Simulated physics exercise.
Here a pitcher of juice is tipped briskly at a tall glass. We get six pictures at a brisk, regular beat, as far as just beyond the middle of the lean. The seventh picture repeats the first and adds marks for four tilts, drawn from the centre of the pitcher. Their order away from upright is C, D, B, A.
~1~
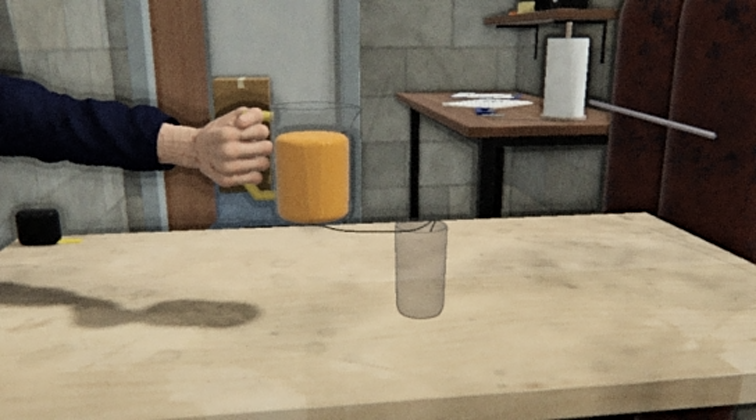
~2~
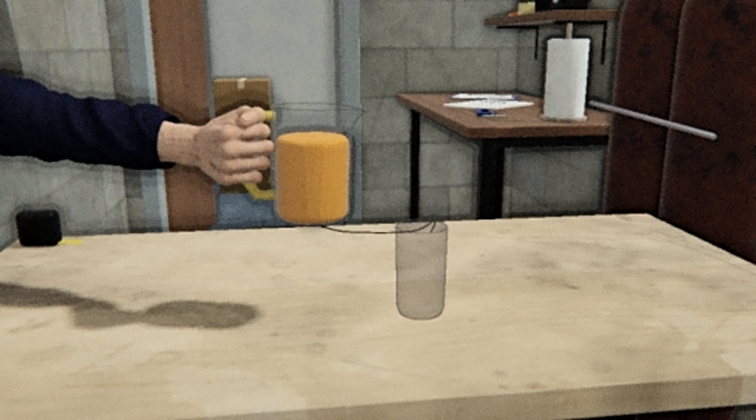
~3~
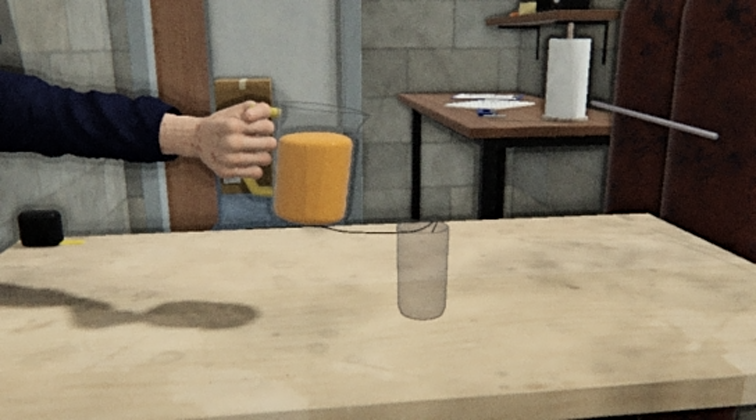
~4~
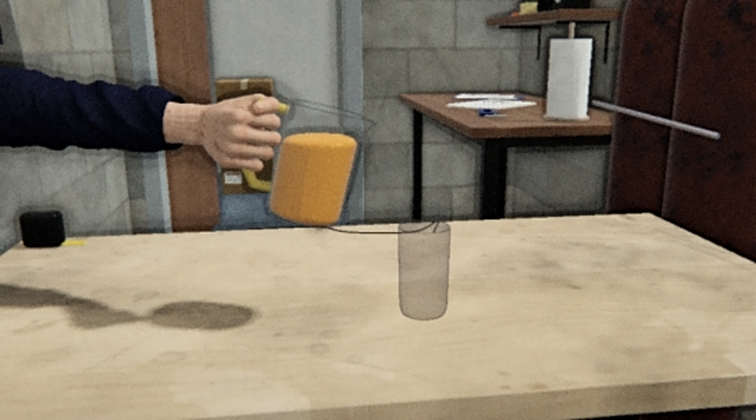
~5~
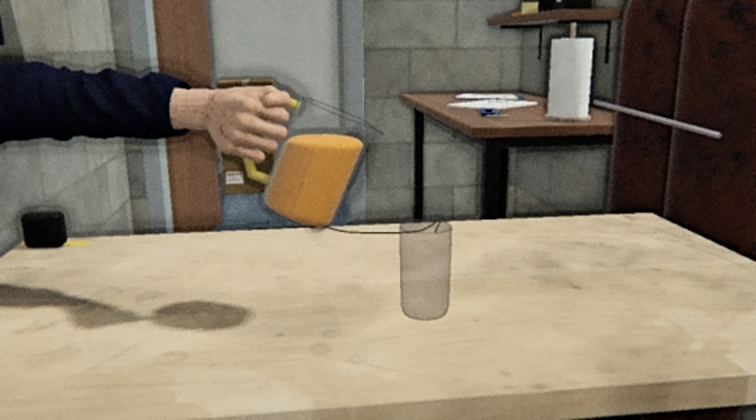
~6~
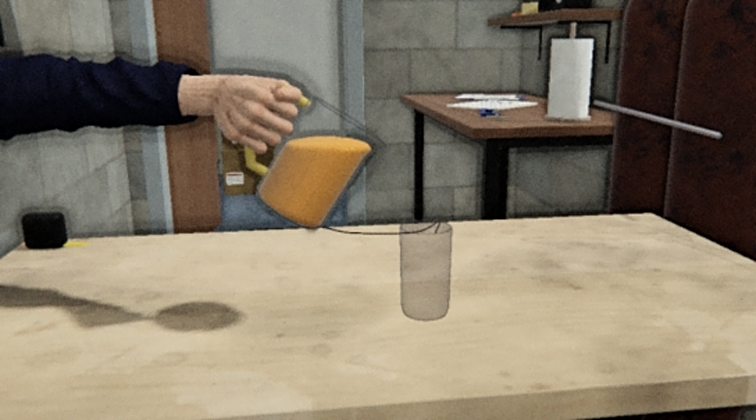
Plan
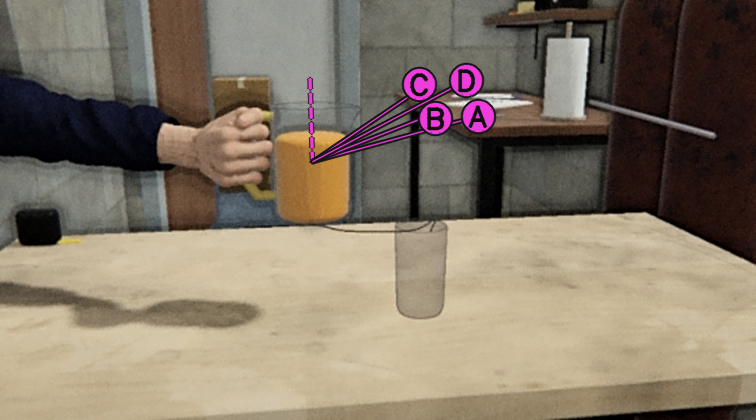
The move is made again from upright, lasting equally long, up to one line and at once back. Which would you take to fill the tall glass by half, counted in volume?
Best: D.
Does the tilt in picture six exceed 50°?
No, it does not.
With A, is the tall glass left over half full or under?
Over half.
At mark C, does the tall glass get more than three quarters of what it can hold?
No, less.
In magenta, A at (462, 120); B at (417, 120); C at (407, 97); D at (451, 88).
With A, the tall glass ends with about 87 % of what it can hold.
With B, the tall glass ends with about 66 % of what it can hold.
With C, the tall glass ends with about 32 % of what it can hold.
With D, the tall glass ends with about 47 % of what it can hold.
